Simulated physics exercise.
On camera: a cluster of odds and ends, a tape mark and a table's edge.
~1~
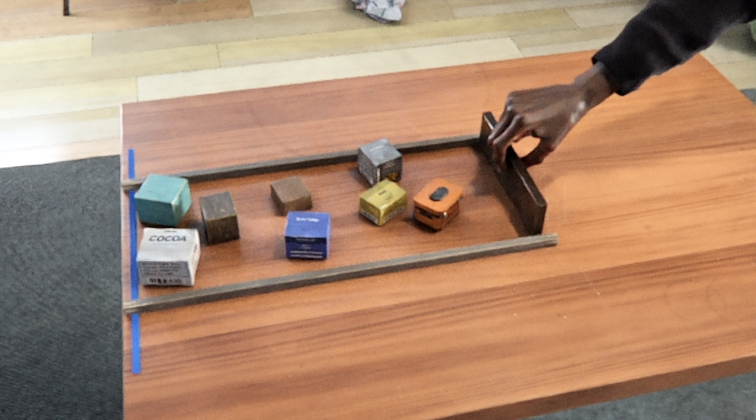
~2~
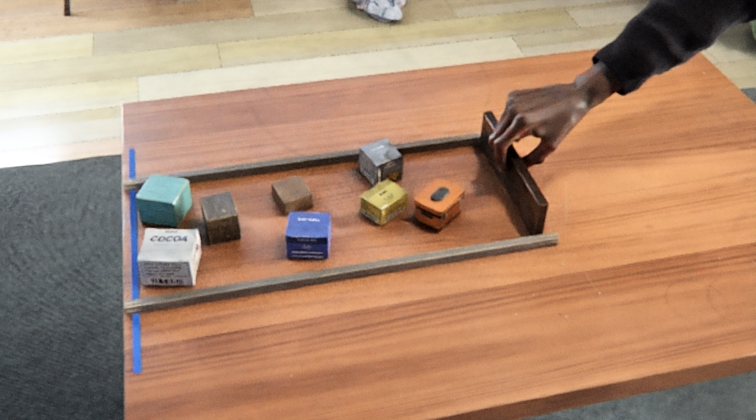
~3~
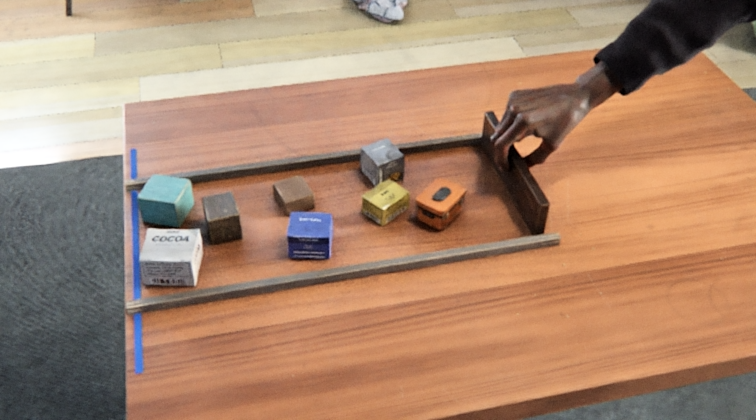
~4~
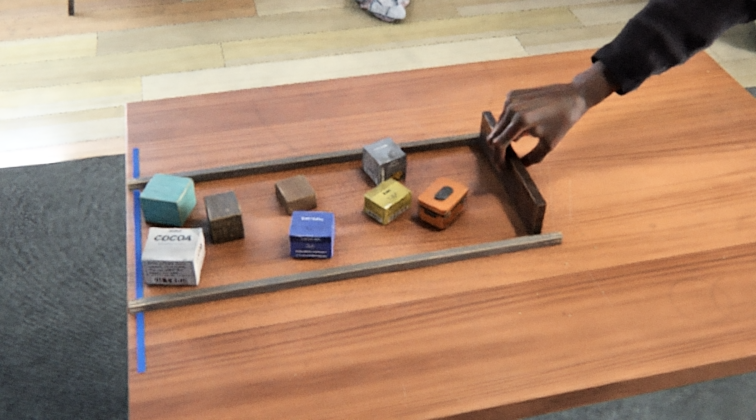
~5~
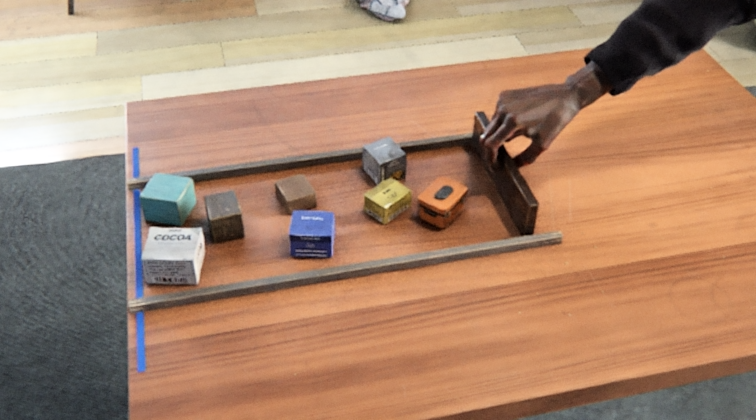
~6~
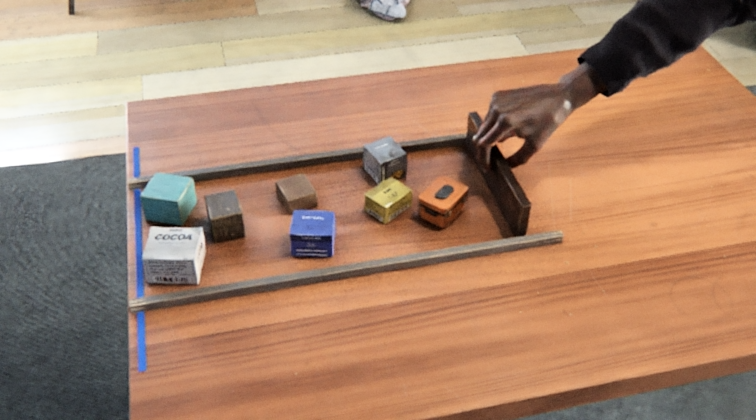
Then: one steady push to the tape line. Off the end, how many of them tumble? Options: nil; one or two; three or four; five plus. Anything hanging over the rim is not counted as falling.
Five plus.
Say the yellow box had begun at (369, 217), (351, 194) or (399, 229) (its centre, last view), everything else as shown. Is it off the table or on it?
Going through them in turn, the case fails to stay, then fails to stay, then fails to stay.
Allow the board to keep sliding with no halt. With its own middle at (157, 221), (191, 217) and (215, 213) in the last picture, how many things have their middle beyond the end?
Counts: 5, 2, 2.
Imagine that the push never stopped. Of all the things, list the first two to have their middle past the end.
Order: White box first, turquoise block second.
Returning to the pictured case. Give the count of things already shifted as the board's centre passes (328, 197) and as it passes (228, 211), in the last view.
By the first moment it's 5, by the second it's 8.
Early on, none off yet; turquoise block at rest near (169, 199); white box at rest near (175, 255); black block at rest near (225, 216).
A while later, none off yet; turquoise block at rest near (169, 199); white box at rest near (175, 255); black block moving near (217, 218).
Further along, none off yet; turquoise block leaning a little near (107, 207); white box leaning well over near (97, 280); black block travelled well along near (158, 231).
Finally, the number that fall off is five or more; lost, orange case, grey box, yellow box, blue box, brown block, black block, white box and turquoise block.
